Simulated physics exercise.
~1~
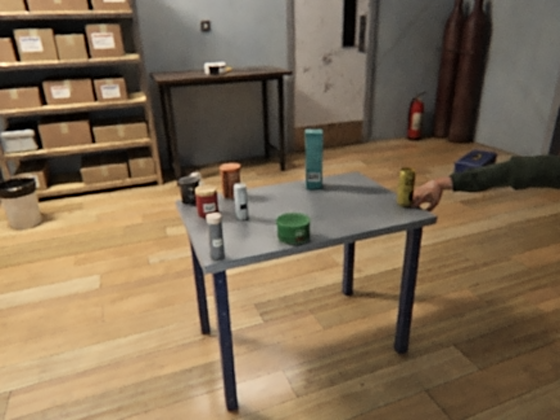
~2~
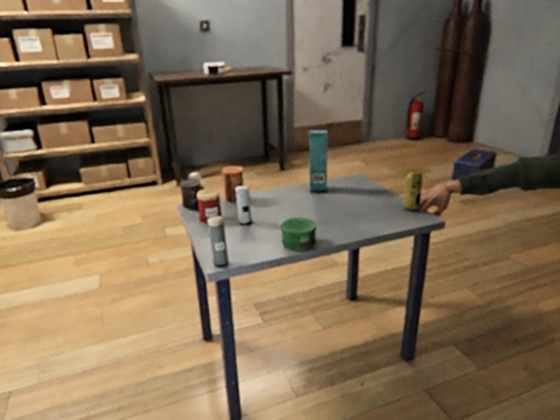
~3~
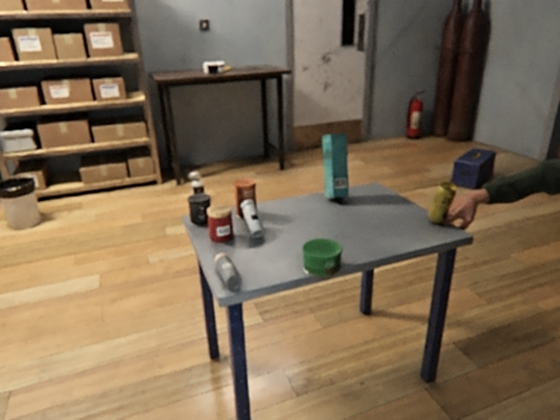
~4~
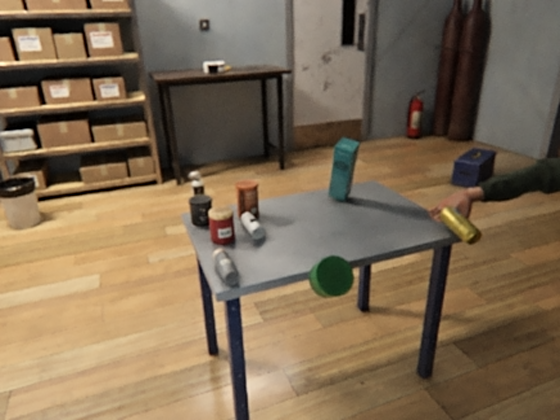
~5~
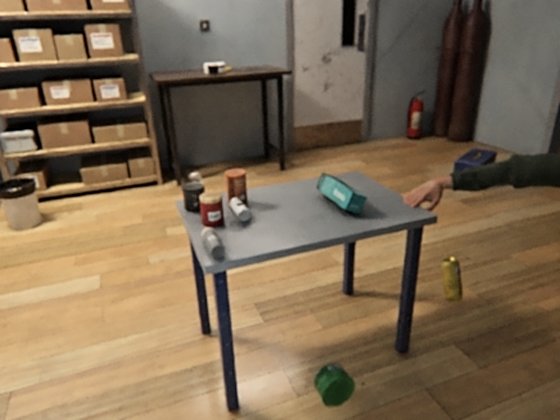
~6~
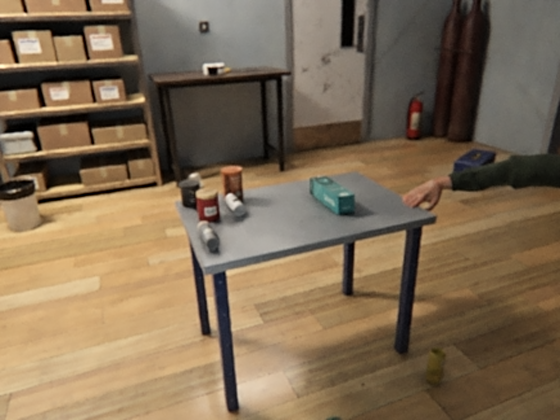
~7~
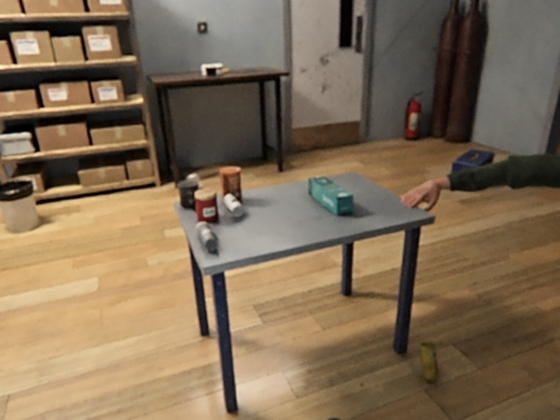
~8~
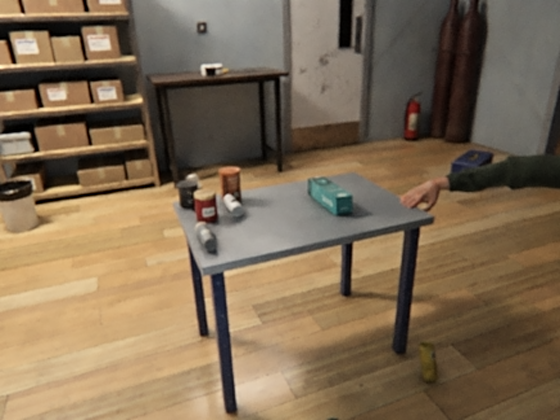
A hand jerks the table forward and back, toppling containers and dropping two off it.
